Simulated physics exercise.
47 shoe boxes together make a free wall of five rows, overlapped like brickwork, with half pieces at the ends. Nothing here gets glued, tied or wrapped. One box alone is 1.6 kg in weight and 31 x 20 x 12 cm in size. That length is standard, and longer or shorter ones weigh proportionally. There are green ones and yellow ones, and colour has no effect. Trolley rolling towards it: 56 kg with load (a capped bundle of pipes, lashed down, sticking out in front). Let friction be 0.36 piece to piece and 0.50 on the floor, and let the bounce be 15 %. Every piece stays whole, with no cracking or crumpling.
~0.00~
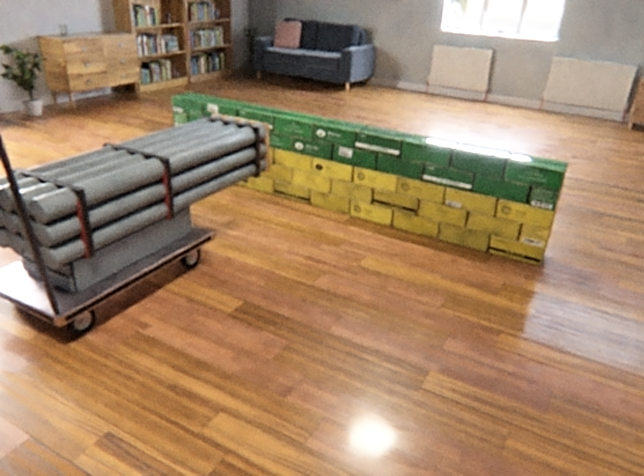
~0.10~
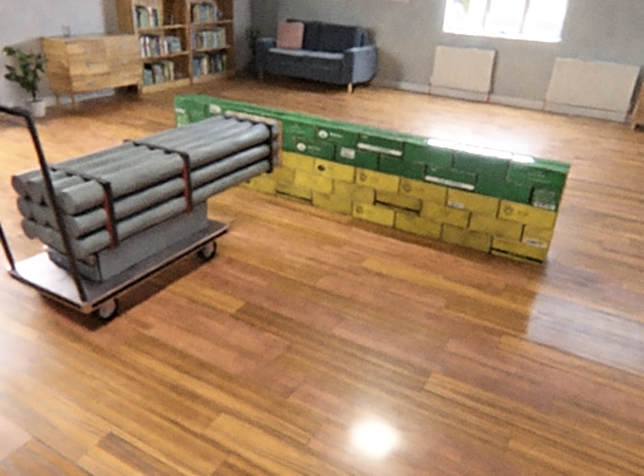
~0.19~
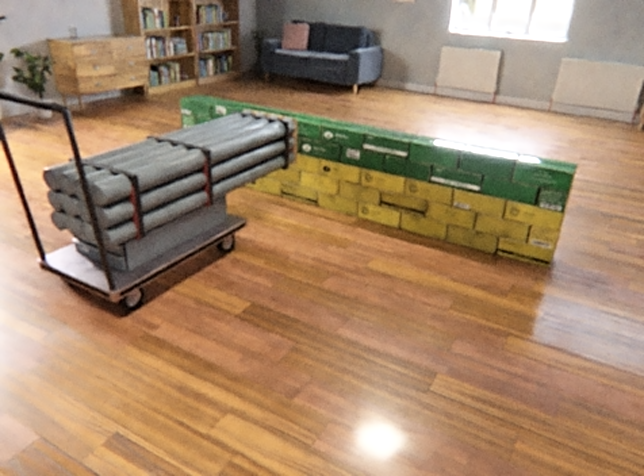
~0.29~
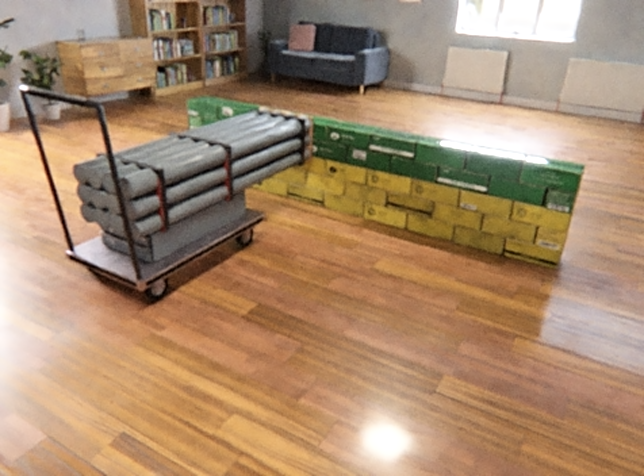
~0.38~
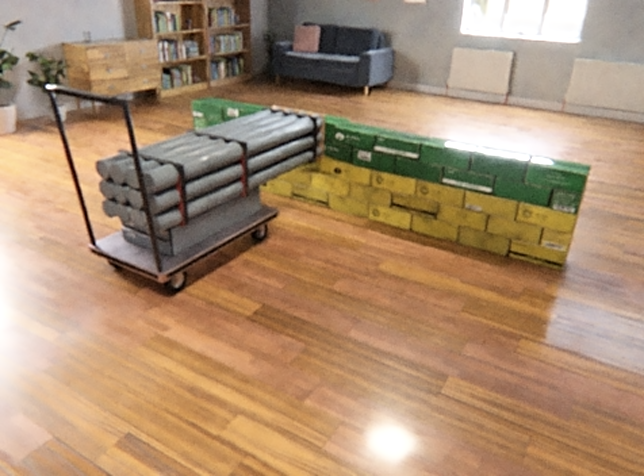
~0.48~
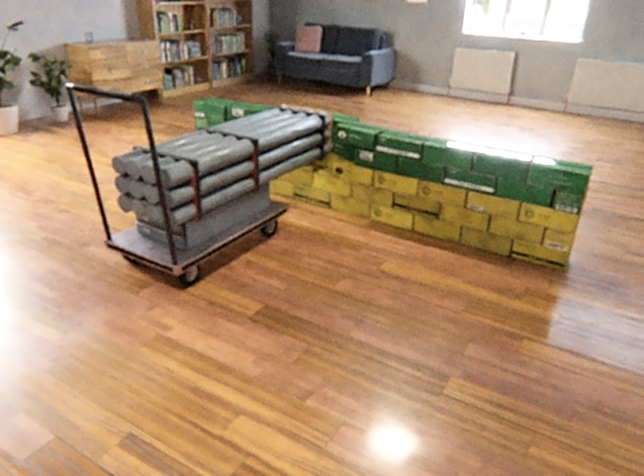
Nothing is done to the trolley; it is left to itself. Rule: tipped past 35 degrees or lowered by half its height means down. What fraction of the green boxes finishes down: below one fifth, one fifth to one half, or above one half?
One fifth to one half.
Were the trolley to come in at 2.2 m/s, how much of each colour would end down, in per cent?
Share down, in per cent: Yellow 20, green 40.
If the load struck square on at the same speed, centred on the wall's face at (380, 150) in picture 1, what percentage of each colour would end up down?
Then yellow ends 10 per cent down and green 50 per cent.
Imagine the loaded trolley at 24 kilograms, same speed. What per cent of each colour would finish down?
In that case yellow comes to 10 and green to 40 percent.
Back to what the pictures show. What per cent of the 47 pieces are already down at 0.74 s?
15 %.
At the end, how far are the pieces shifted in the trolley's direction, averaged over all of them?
Averaged out, it's some 15 centimetres.
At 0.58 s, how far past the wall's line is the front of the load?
About 25 cm.
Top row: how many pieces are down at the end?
The number comes to 4.
Around 0.58 s, load 24 cm past the wall's line, still rolling; none of the 19 green boxes down (0 of 47 in all colours); top green box tipped 11°.
Around 0.74 s, load 36 cm past the wall's line, still rolling; 5 of the 19 green boxes down (7 of 47 in all colours); top green box tipped 37°, 20 cm lower.
Around 1.02 s, load 56 cm past the wall's line, still rolling; 7 of the 19 green boxes down (9 of 47 in all colours); top green box on its side.
Around 1.40 s, load 75 cm past the wall's line, still rolling; 7 of the 19 green boxes down (9 of 47 in all colours); top green box upside down.
Finally (2.4 s), load 79 cm past the wall's line, stopped; 7 of the 19 green boxes down (9 of 47 in all colours); top green box upside down; top yellow box unmoved. That is 37 per cent. Seen by the last camera, middles, top green box near (410, 167), top yellow box near (551, 213).
